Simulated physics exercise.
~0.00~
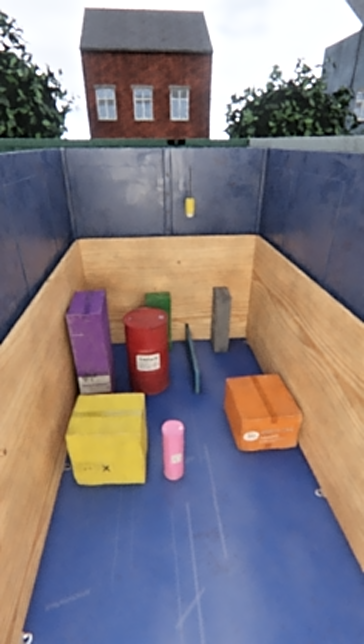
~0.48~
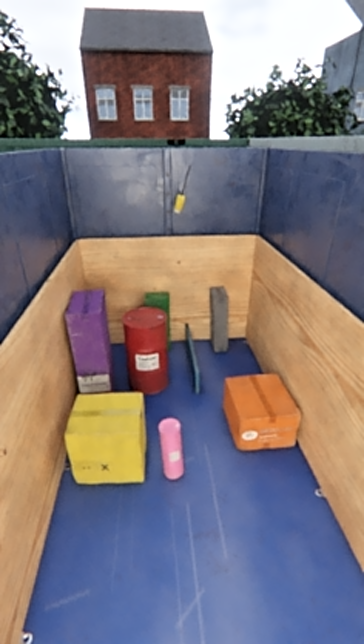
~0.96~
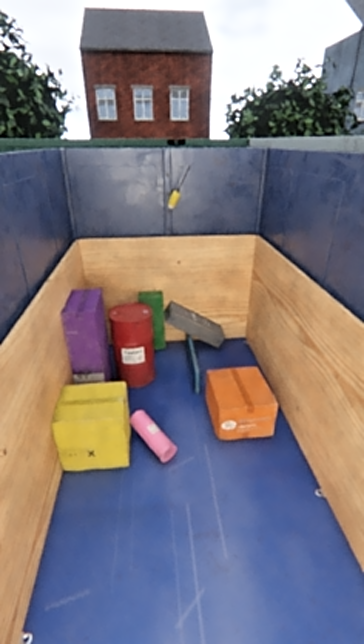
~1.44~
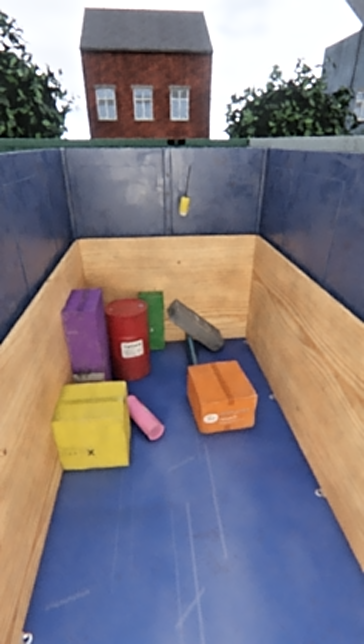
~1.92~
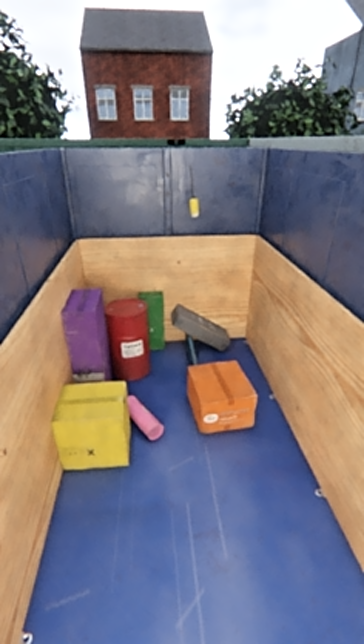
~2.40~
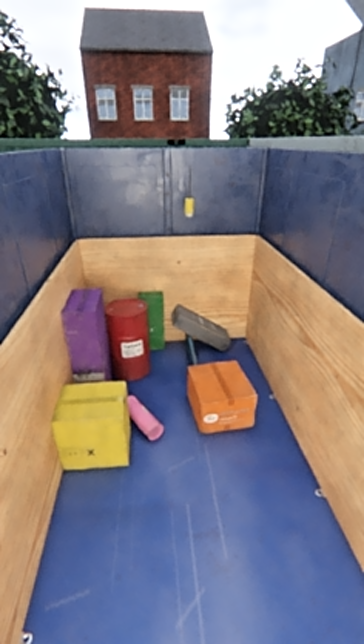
The load bay of a moving van, with a blue floor and wooden lower walls, is seen from above its rear, looking towards the front, where a small yellow lamp hangs. Purple and yellow boxes stand on the left beside a red drum, with a green box behind, a pink canister and low board near the middle, a grey box farther back and an orange box on the right. The lamp swings, then the load shifts left and slightly forwards as the grey box and canister tip. The orange box slides farther left. Finally, the canister lies beside the yellow box, the grey box rests leaning over the board, and the drum and remaining boxes stay upright.
